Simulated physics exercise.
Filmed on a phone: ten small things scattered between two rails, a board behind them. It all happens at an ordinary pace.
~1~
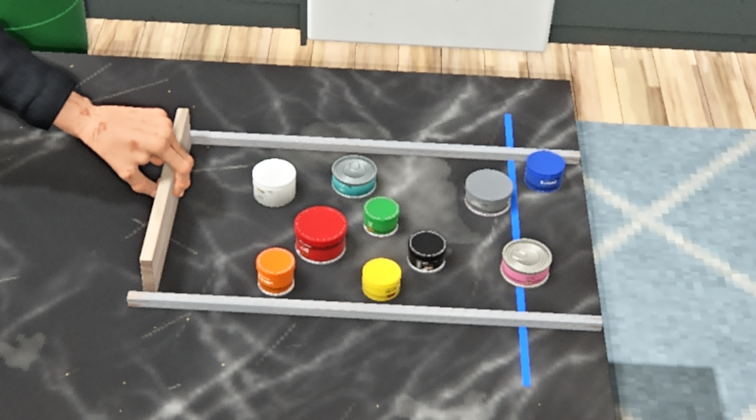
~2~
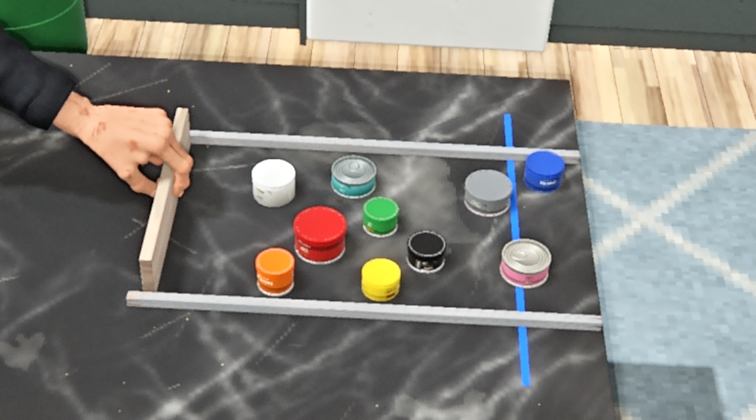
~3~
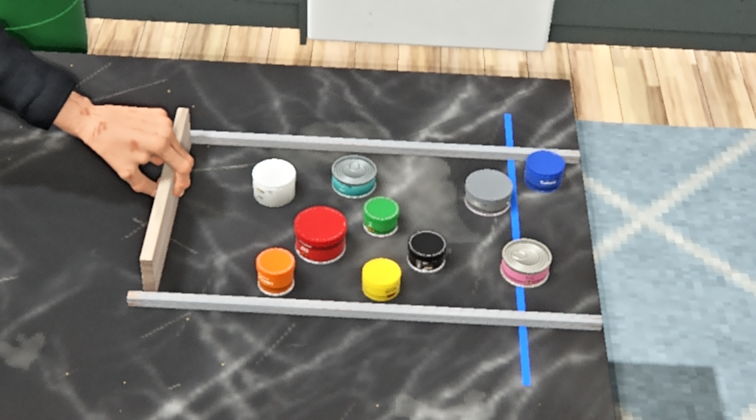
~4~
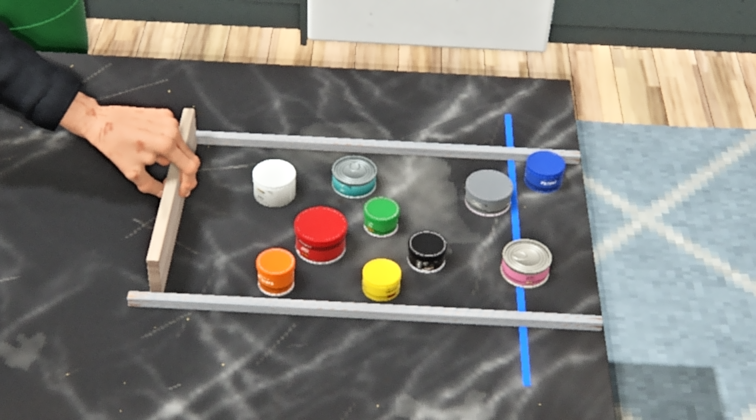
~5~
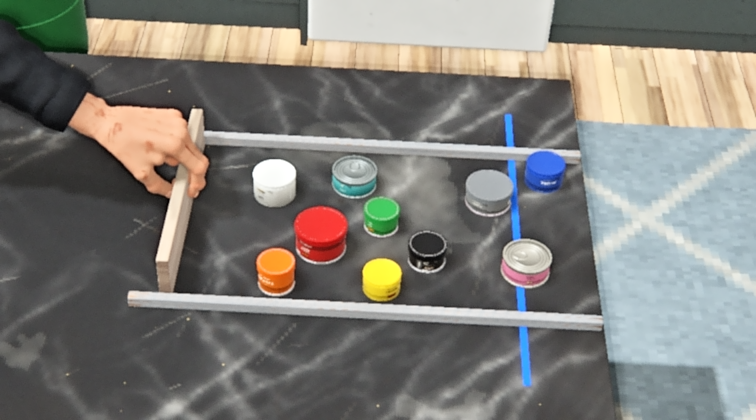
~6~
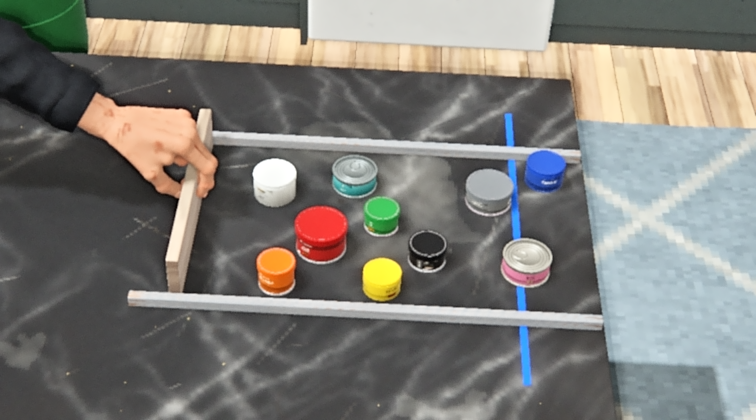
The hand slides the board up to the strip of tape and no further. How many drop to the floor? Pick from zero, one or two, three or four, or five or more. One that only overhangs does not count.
In the end the number that fall off is one or two.
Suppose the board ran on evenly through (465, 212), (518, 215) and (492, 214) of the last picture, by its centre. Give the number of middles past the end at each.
The counts: 0, 1 and 1.
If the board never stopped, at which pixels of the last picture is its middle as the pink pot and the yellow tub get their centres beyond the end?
For the pink pot at (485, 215), for the yellow tub at (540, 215).
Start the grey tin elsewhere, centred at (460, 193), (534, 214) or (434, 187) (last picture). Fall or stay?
Place by place, it stays on; holds on; remains up.
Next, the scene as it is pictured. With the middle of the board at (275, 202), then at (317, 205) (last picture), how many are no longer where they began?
First 2, then 4.
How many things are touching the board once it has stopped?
The number is 5.
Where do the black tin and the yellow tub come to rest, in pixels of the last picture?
The black tin at (583, 273), the yellow tub at (578, 299).
A little later, none off yet; blue tub at rest near (545, 172); pink pot at rest near (526, 263); grey tin at rest near (489, 193).
When it is over, the number that fall off is one or two; down, pink pot.
